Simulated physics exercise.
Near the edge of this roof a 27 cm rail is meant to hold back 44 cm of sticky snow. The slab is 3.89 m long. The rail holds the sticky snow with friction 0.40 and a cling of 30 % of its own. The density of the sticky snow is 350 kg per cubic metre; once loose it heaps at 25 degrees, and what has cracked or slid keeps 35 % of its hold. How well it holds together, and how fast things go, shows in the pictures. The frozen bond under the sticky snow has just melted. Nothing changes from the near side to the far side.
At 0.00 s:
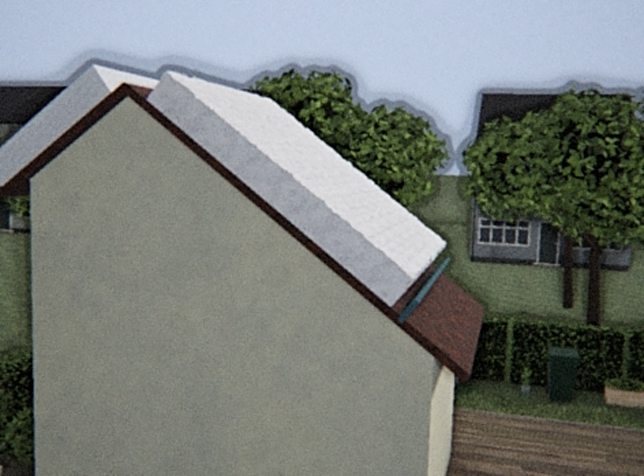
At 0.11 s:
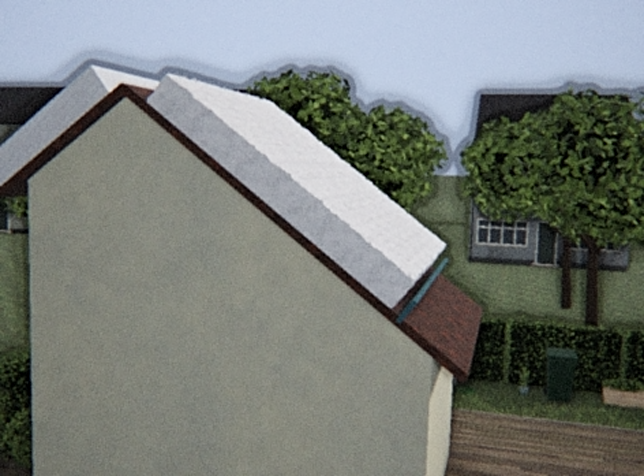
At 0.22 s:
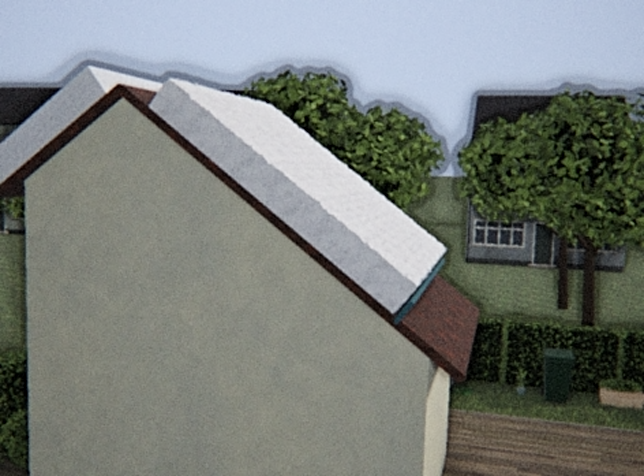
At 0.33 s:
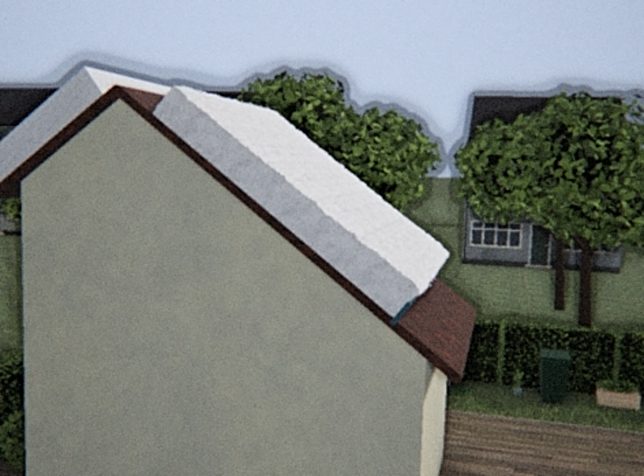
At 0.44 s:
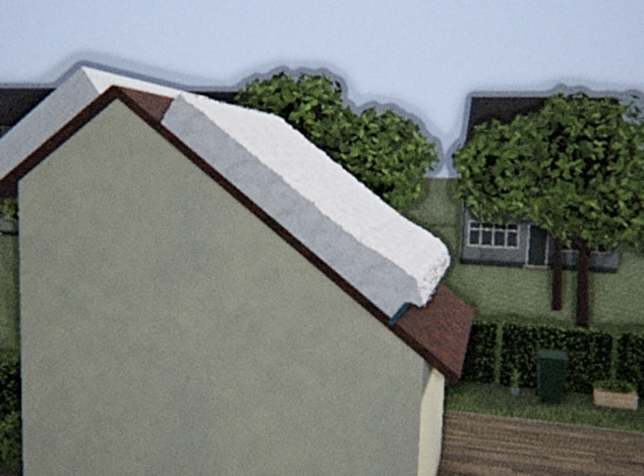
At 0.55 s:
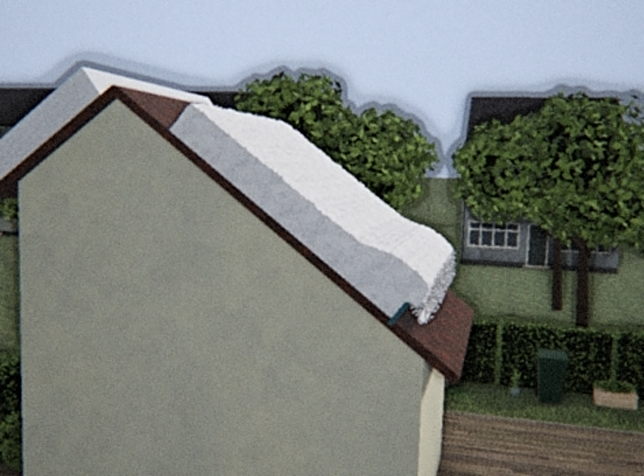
A garden with hedges, leafy green trees and a grey house behind is seen from slightly above, facing the pale gable end of a nearer building. Thick white snow lies on both sides of its reddish-brown roof, with a thin teal rail near the right-hand edge. The view drifts very slightly at first, while the right slab slides down from the ridge, bulges over the rail and begins cracking.
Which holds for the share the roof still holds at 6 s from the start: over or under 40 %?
It comes out under 40 %.
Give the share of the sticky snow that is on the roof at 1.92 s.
Some 45 per cent.
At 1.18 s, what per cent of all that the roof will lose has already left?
Some 20 per cent.
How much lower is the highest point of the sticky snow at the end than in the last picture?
Roughly 1.5 m.
By 1.18 s, 85 % of the snow is on the roof.
By 1.92 s, 47 % of the snow is on the roof.
By 2.66 s, 31 % of the snow is on the roof.
By 3.40 s, 29 % of the snow is on the roof.
By 6.00 s, at the end, 27 % of the snow is on the roof.
